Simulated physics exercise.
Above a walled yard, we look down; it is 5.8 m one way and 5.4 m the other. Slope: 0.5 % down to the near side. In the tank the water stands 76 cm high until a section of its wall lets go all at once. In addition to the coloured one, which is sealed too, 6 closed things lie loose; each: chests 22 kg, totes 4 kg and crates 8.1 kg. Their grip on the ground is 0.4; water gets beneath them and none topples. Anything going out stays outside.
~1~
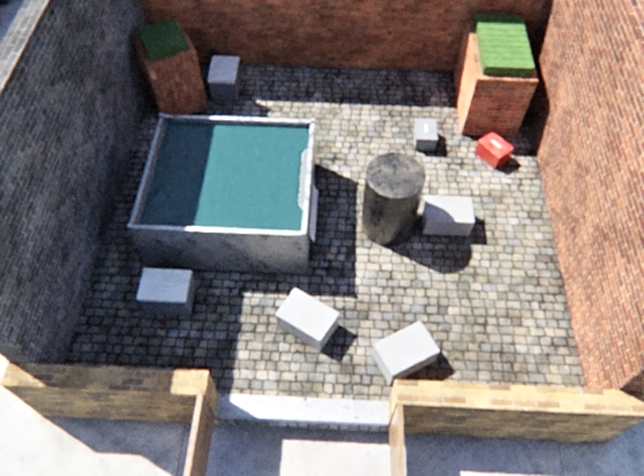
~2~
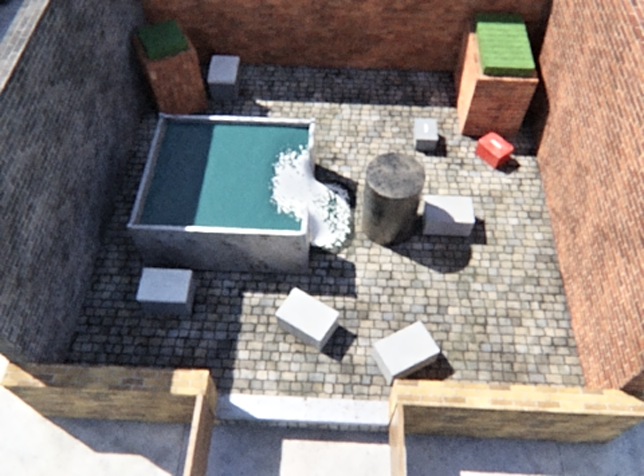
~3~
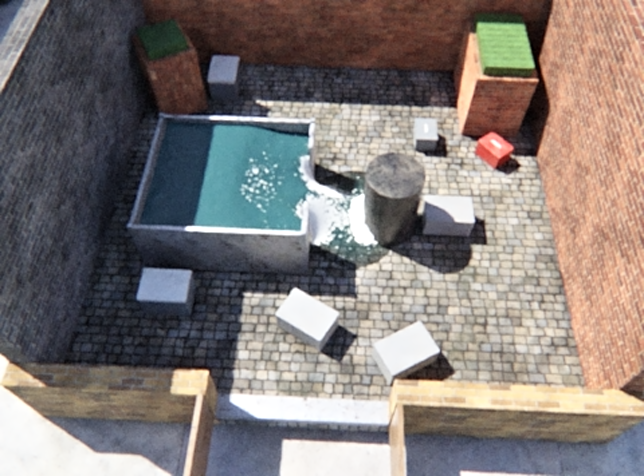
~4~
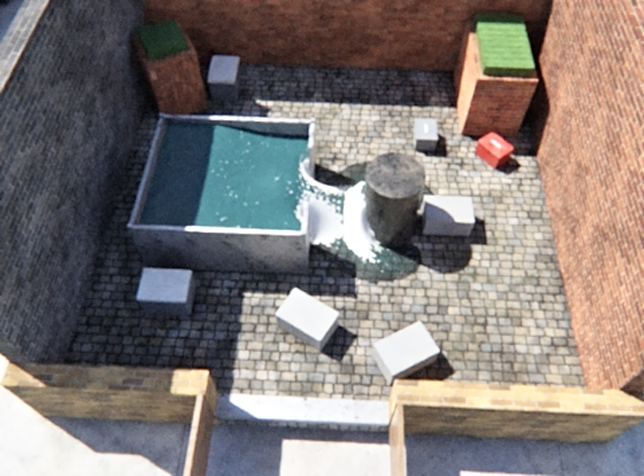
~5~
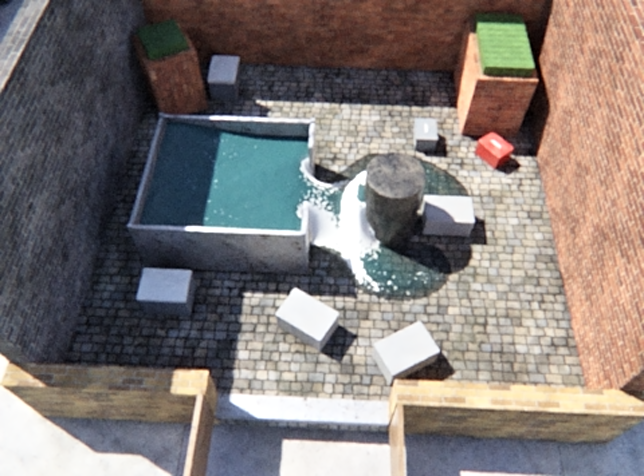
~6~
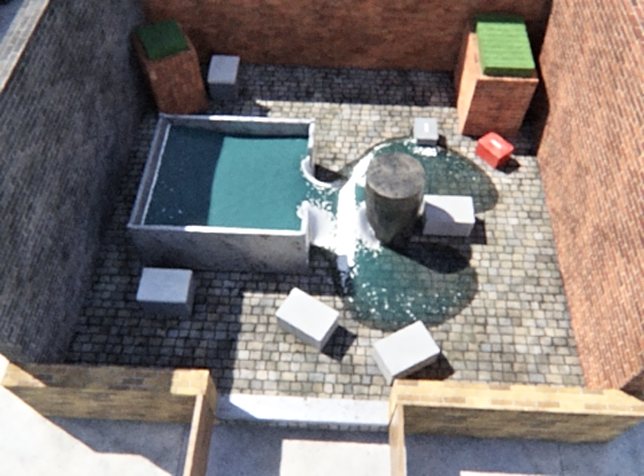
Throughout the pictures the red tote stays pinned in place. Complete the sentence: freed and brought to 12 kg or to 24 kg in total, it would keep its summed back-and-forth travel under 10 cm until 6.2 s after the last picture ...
It would do so at neither mass.
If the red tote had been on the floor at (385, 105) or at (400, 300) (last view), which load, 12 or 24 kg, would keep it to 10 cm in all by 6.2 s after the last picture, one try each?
No option, then no option.
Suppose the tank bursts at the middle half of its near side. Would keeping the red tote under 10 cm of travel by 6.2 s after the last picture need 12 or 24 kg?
Then I'd expect the light mass to do.
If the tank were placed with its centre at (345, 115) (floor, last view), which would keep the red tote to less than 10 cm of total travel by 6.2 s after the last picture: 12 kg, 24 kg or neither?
Then the outcome is clear: Not even the heavier works.
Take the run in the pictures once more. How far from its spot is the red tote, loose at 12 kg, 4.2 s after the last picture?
Shift: Roughly 80 cm.
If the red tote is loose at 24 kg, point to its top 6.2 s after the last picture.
I'd look near (519, 181).
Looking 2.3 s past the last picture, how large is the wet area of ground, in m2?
21 m2.
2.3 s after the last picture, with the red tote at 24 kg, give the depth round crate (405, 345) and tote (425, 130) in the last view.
I'd estimate 15 cm for the first and 14 cm for the second.
Then, 0.6 s after the last picture the red tote would be 35 cm from its start with 12 kg and 10 cm from its start with 24 kg; 9 cm of water round it then.
Then, 2.3 s after the last picture the red tote would be 87 cm from its start with 12 kg and 52 cm from its start with 24 kg; 11 cm of water round it then.
Then, 4.2 s after the last picture the red tote would be 87 cm from its start with 12 kg and 70 cm from its start with 24 kg; 14 cm of water round it then.
Then, 6.2 s after the last picture the red tote would be 88 cm from its start with 12 kg and 68 cm from its start with 24 kg; 10 cm of water round it then.
